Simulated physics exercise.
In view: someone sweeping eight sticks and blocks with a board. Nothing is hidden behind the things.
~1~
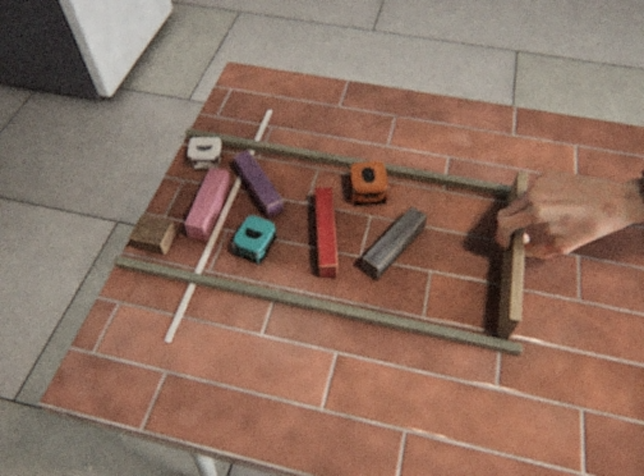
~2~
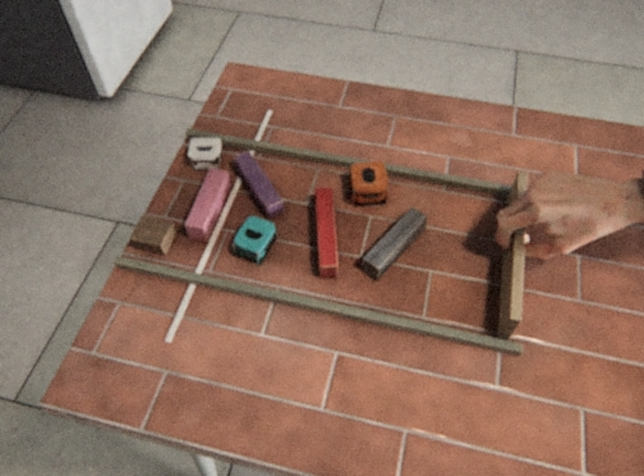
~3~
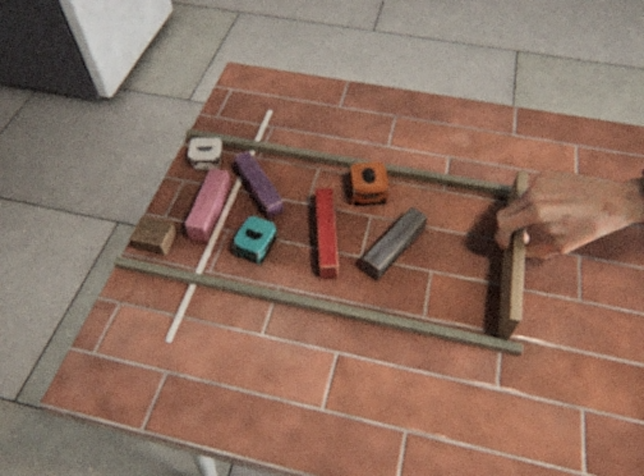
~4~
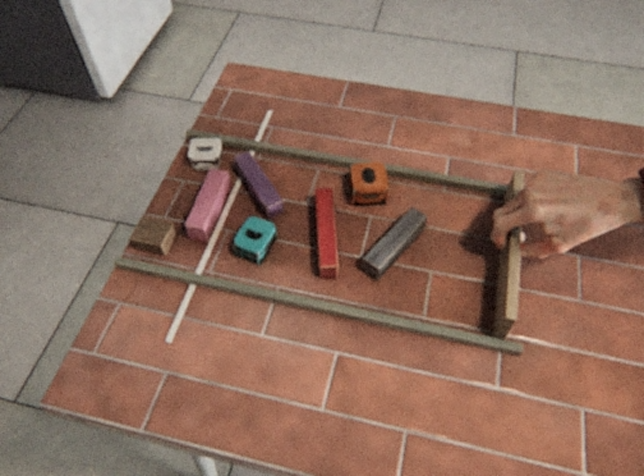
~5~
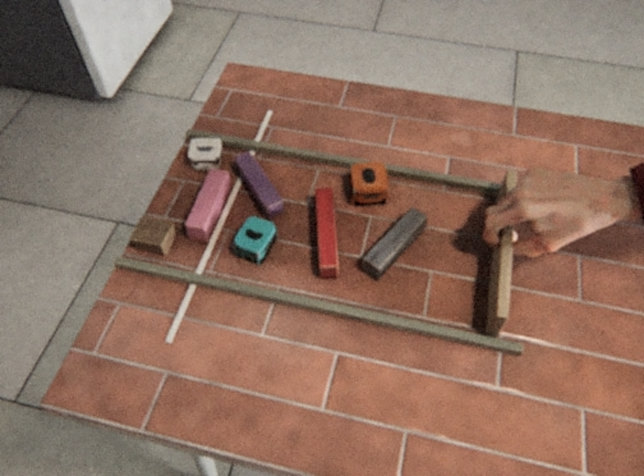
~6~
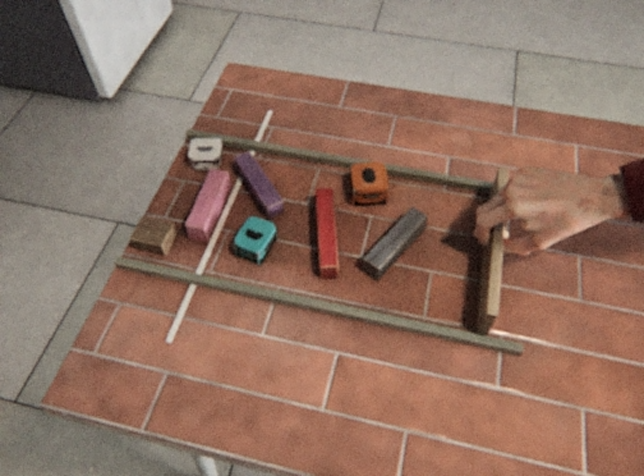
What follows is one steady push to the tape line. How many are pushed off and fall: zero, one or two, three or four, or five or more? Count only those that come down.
Outcome: The number that fall off is one or two.
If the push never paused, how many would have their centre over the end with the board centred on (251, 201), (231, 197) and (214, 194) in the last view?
The counts: 0, 1 and 3.
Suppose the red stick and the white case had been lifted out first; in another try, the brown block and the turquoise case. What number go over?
First 0, then 0.
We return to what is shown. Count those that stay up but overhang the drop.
2 of them.
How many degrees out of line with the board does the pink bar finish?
Near 10 degrees.
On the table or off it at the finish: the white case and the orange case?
The white case is kept; the orange case is kept.
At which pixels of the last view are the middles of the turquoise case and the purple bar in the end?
The turquoise case stops around (164, 224); the purple bar around (199, 167).
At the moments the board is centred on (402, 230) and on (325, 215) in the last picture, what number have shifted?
By then 1, and 3.
Soon after, none off yet; brown block at rest near (154, 236); white case at rest near (207, 155); pink bar at rest near (209, 205).
Then, none off yet; brown block moving near (145, 236); white case at rest near (207, 155); pink bar moved a little near (191, 201).
At rest, the number that fall off is one or two; fallen, brown block.
